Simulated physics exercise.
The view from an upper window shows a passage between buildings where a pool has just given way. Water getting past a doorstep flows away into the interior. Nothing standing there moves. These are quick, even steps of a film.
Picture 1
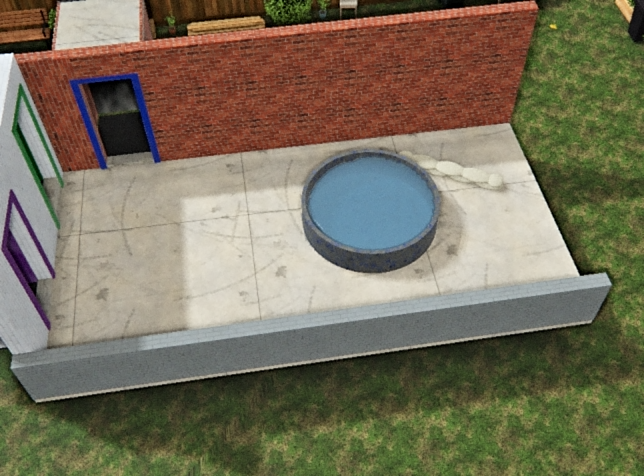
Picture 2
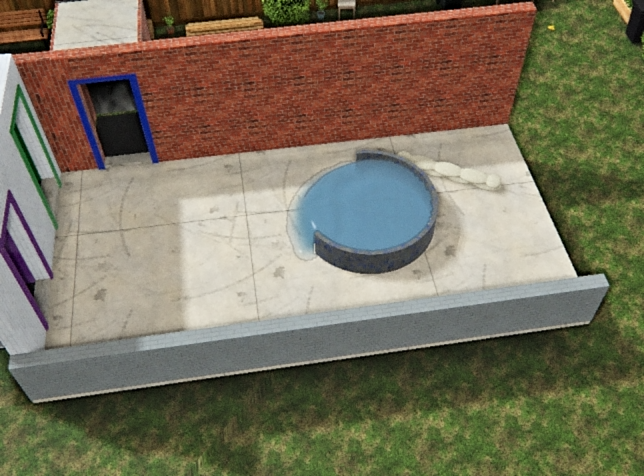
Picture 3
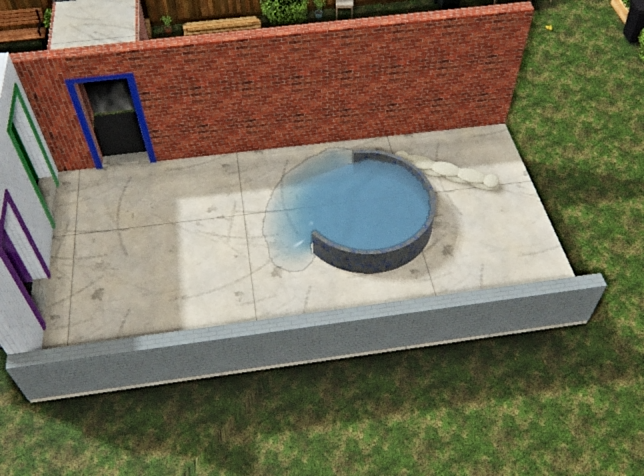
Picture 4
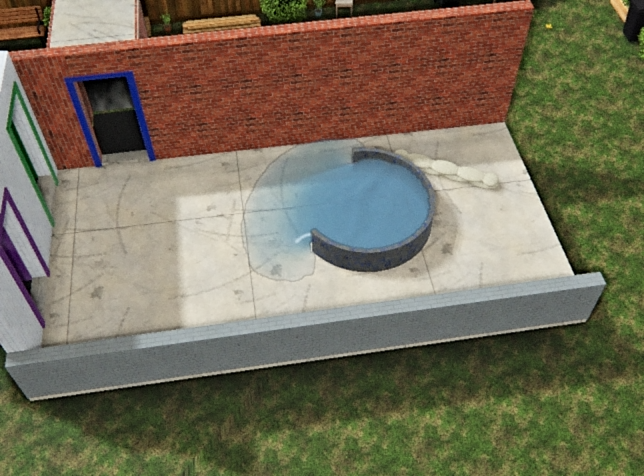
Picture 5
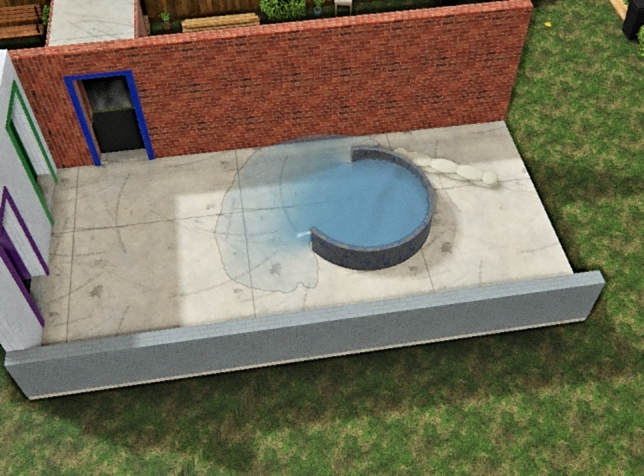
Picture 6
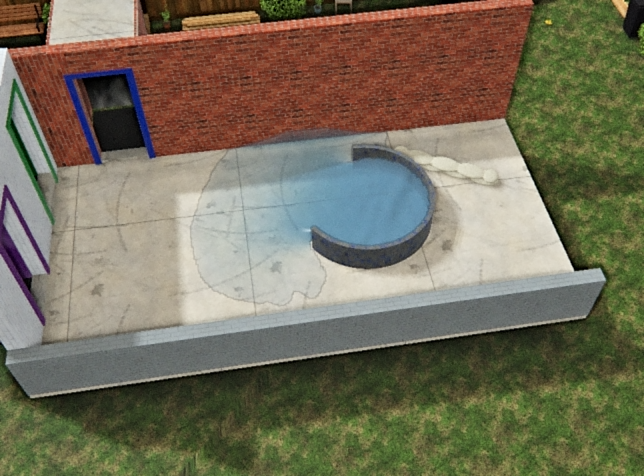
Round pool's left wall giving way, water pouring out and spreading leftward in a thin sheet across the paved yard.
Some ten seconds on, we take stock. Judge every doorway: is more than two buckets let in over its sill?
The purple door exceeds two buckets, the blue door exceeds two buckets, the green door never exceeds two buckets.
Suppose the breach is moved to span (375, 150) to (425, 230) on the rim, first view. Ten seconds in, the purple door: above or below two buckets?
Purple door stays within it.
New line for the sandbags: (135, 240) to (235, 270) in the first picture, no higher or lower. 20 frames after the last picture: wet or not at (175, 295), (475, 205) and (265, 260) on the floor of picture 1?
Point one: Untouched. Point two: Untouched. Point three: Submerged.
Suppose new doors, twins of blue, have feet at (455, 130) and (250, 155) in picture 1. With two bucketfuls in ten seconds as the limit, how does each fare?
Going through them as given, the first one remains within the limit and the second one tops the limit.
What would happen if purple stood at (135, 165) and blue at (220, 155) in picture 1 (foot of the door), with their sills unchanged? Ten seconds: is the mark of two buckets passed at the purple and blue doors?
Then: The purple one tops the mark, the blue one tops the mark.
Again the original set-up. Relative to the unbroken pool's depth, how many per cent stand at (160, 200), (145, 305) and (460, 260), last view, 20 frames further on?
First 18, next 4, last 0 in a hundred.
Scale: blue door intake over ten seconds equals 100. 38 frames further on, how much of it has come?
Around 85 in a hundred.
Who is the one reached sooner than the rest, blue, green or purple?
That's the blue one.
A moment on, water covers 40 % of the floor; the purple door not reached, the blue door not reached, the green door not reached.
Next, water covers 55 % of the floor; the purple door wet at the sill, nothing in, the blue door wet at the sill, nothing in, the green door not reached.
Then, water covers 60 % of the floor; the purple door under two buckets in, the blue door under two buckets in, the green door wet at the sill, nothing in.
Later, water covers 65 % of the floor; the purple door over two buckets in, the blue door over two buckets in, the green door wet at the sill, nothing in.
In the end, water covers 90 % of the floor; the purple door over two buckets in, the blue door over two buckets in, the green door wet at the sill, nothing in.
